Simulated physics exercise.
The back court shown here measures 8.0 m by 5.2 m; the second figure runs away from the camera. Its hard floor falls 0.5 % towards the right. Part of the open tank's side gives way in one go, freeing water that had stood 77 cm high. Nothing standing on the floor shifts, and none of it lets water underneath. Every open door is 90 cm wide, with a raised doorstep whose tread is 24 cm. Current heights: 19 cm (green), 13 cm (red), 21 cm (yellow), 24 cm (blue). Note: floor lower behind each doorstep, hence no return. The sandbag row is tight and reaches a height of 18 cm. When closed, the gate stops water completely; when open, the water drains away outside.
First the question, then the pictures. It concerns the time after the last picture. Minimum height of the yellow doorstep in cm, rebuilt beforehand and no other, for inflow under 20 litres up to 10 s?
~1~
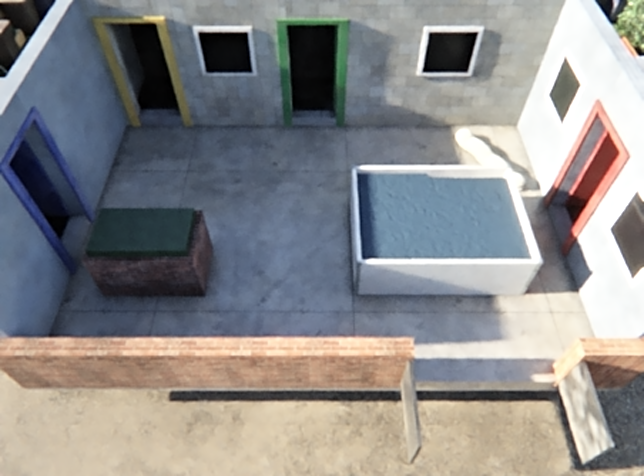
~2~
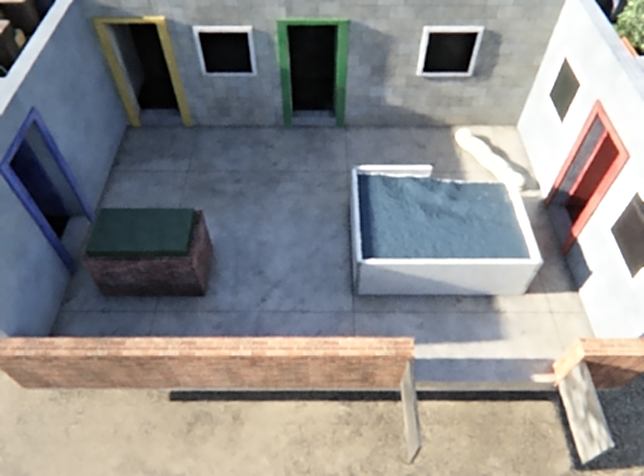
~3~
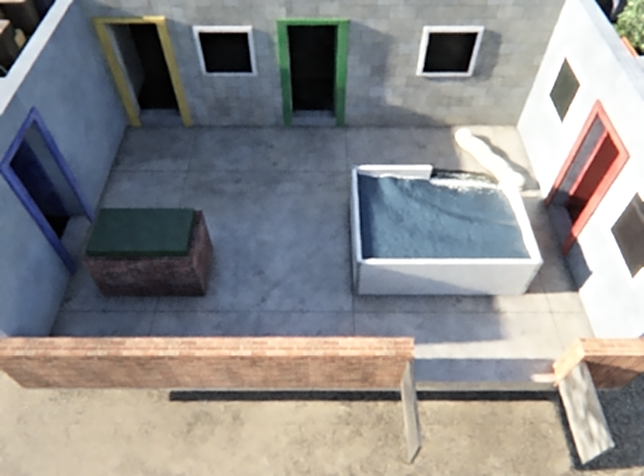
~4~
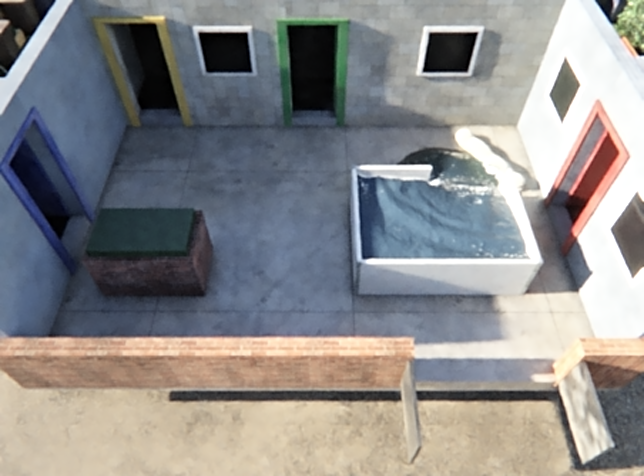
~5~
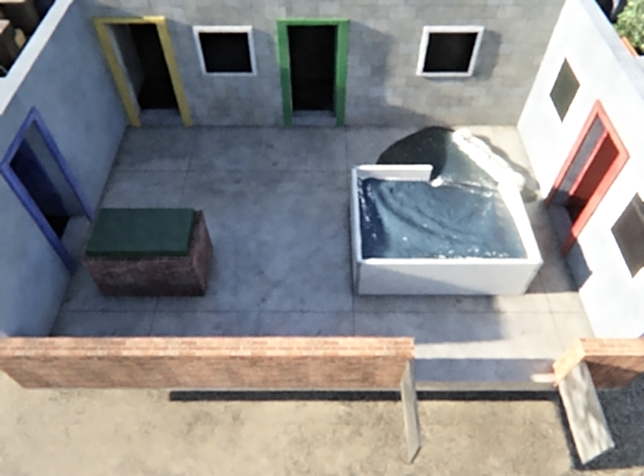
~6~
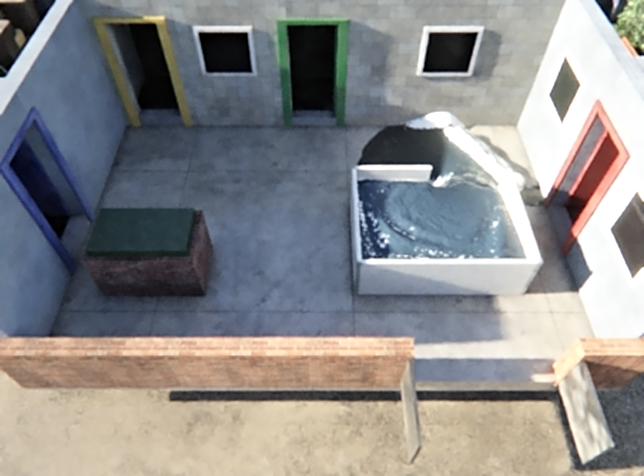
11.5 cm.
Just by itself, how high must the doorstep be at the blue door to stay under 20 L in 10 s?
At blue, roughly 11.0 cm.
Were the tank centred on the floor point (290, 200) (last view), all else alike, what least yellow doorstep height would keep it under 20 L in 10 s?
Near 10.5 cm.
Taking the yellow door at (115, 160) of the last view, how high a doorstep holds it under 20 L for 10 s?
Minimum: Close to 15 cm.
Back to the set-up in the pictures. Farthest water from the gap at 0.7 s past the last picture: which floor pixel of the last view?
The farthest wet point sits near (313, 130).
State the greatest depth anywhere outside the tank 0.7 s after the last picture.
56 cm.
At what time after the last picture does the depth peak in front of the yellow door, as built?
Near 7.5 seconds.
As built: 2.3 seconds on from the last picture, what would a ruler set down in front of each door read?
Door by door, in centimetres - green 10, red 11, yellow 5, blue 0.
Then, 0.7 s after the last picture water covers 15 % of the floor, deepest (56 cm) near (437, 130); it has not reached the yellow door.
Then, 2.3 s after the last picture water covers 55 % of the floor, deepest (42 cm) near (516, 131); 5 cm at the yellow door, 0 litres in over its 21 cm doorstep.
Then, 9.3 s after the last picture water covers 95 % of the floor, deepest (13 cm) near (391, 298); 12 cm at the yellow door, 0 litres in over its 21 cm doorstep.
At the yellow door as built, the water peaked near 15 cm, 7.3 s after the last picture.
Run again over the same 10 s with other heights there, 30 litres in over 10.5 cm, 5 litres over 14 cm. The limit of 20 litres is kept from about 11.5 cm up.
